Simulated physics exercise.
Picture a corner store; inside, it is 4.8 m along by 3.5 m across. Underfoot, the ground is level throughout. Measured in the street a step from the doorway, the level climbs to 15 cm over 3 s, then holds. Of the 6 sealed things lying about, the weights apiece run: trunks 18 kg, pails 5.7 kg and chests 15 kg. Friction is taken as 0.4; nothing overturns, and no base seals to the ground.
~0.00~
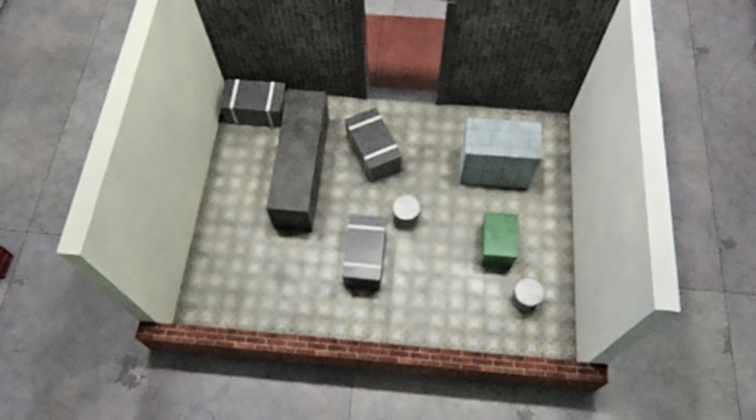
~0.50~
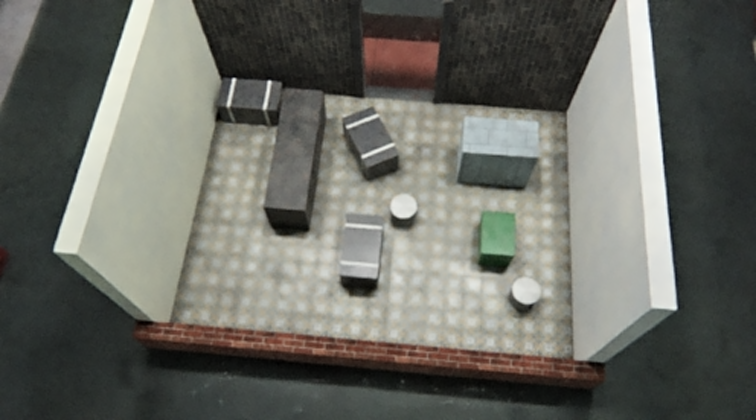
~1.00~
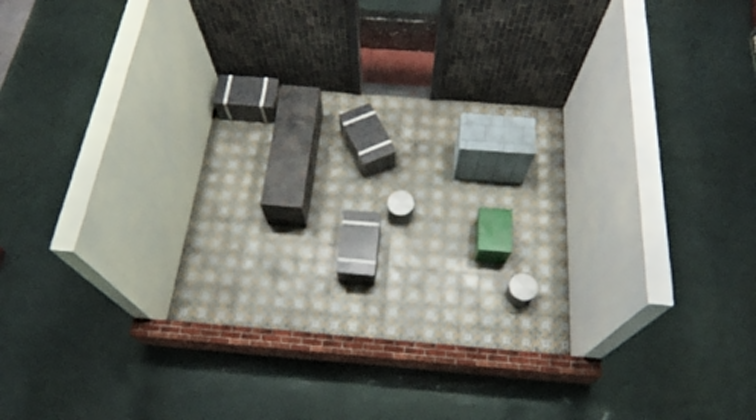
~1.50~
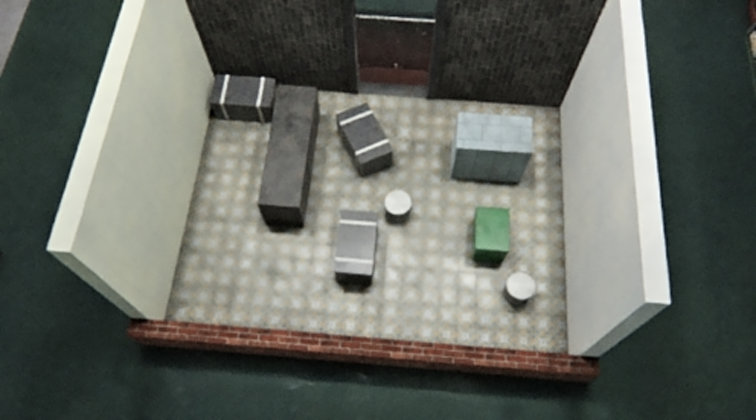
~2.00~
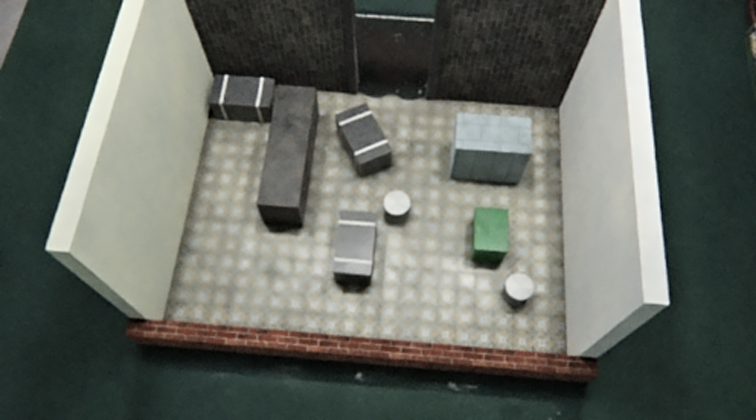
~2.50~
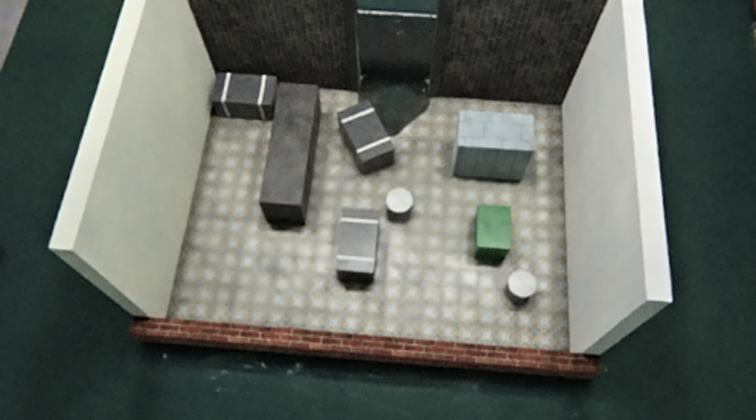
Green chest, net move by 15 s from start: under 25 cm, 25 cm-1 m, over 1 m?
My money says it sits tight.
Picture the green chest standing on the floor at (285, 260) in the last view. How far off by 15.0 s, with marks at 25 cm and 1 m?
Looks like it is pushed slightly.
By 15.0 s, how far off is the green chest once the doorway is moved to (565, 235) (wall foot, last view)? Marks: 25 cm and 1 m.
Outcome: The green chest moves far off.
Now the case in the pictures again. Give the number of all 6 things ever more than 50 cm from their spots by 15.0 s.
I count 4.
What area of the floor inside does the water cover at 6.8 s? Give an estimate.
Somewhere around 10.0 m2, roughly.
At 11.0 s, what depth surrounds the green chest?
Close to 5 centimetres.
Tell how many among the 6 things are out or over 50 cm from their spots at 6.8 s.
Result: 2.
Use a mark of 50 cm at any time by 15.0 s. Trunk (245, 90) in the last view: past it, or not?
Below.
After 3.5 s the green chest is near (494, 226), 0.0 m from its start, aground; 0 afloat.
After 6.8 s the green chest is near (494, 226), 0.0 m from its start, aground; 0 afloat.
After 11.0 s the green chest is near (494, 226), 0.0 m from its start, aground; 1 afloat.
After 15.0 s the green chest is near (494, 226), 0.0 m from its start, aground; 5 afloat.
